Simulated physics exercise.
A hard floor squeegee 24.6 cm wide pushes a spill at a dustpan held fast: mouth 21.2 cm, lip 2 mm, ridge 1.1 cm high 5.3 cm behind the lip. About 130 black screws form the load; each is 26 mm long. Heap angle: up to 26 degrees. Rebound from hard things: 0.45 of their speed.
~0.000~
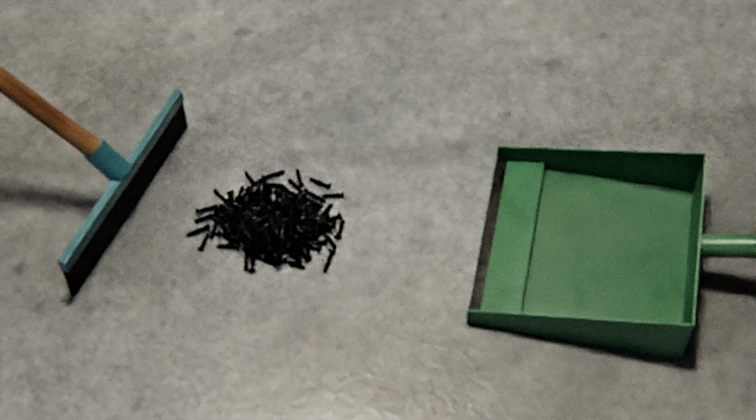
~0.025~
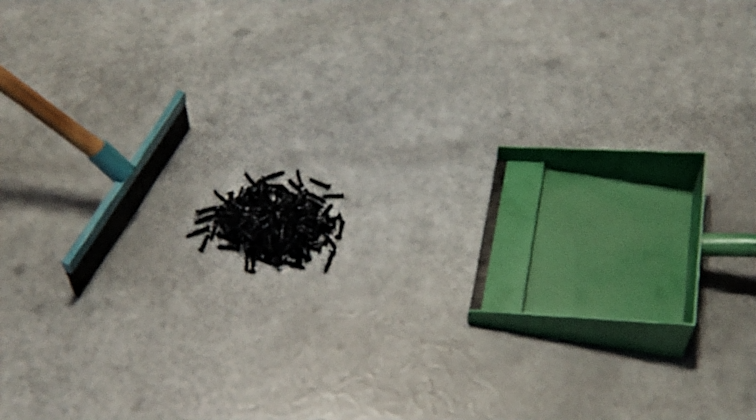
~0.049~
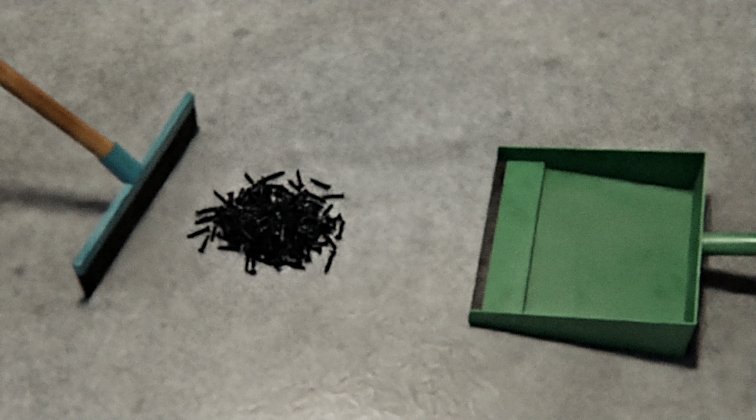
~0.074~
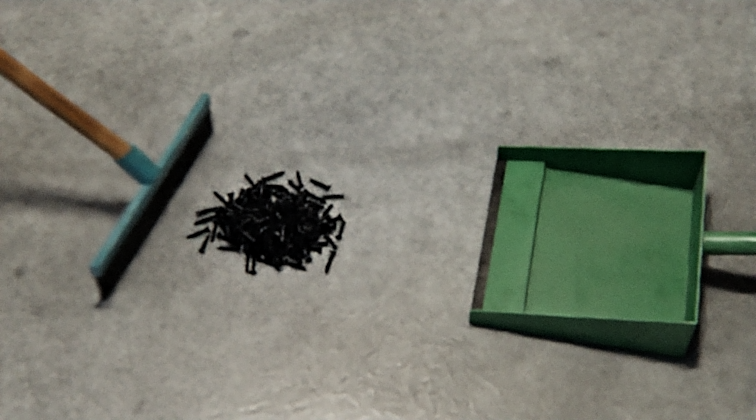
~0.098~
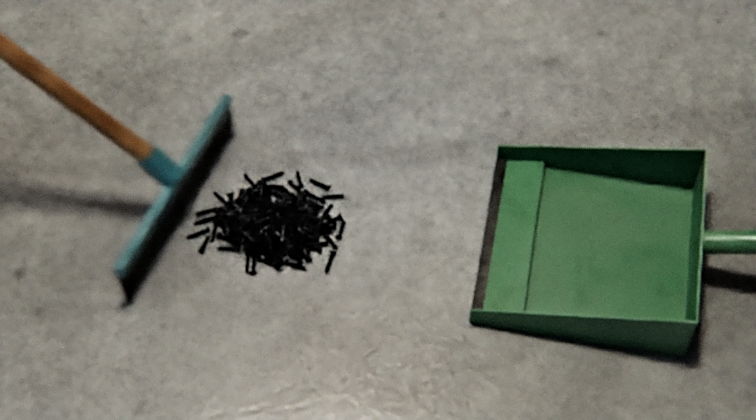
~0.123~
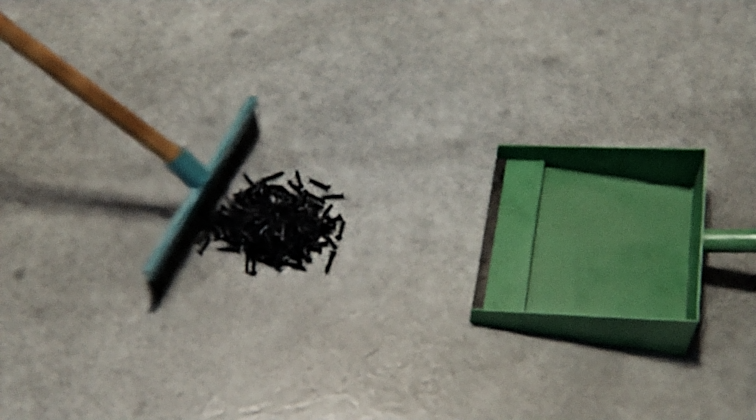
A teal squeegee with a wooden handle starts at the left of a grey concrete floor, apart from a heap of small black screws, while a green dustpan stays still at right. The blade slides rightward, slowly at first, then faster, closing the gap until it meets the heap's left edge.
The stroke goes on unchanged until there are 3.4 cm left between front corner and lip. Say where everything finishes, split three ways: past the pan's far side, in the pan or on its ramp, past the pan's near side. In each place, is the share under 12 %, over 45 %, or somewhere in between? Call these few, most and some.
I would put it this way: Past the pan's far side few, in the pan or on its ramp most, past the pan's near side some.
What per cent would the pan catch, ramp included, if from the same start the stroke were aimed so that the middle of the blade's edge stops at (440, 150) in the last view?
Close to 20 in a hundred.
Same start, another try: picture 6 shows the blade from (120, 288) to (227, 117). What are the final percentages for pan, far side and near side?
The pan gets 20, the far side 0 and the near side 30.
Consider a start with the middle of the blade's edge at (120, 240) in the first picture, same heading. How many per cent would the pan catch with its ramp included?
Estimate: ~ 50 %.
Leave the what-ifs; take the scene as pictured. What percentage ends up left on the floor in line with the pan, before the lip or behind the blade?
Some 30 per cent end up there.
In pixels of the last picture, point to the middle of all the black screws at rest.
(488, 271) or so.
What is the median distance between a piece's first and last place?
I'd say near 24 cm.
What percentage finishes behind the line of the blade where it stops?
My guess is close to 0 per cent.
After 0.24 s, middle of the blade 16 cm from the lip; 0 % over the lip, far side 0 %, near side 5 %.
After 0.31 s, middle of the blade 9 cm from the lip; 0 % over the lip, far side 0 %, near side 5 %.
After 0.53 s, middle of the blade 6 cm from the lip; 50 % over the lip, far side 0 %, near side 20 %.
At rest (1.7 s), far side 0 %, pan 50 %, near side 20 %, in front of the lip or behind the blade 30 %.
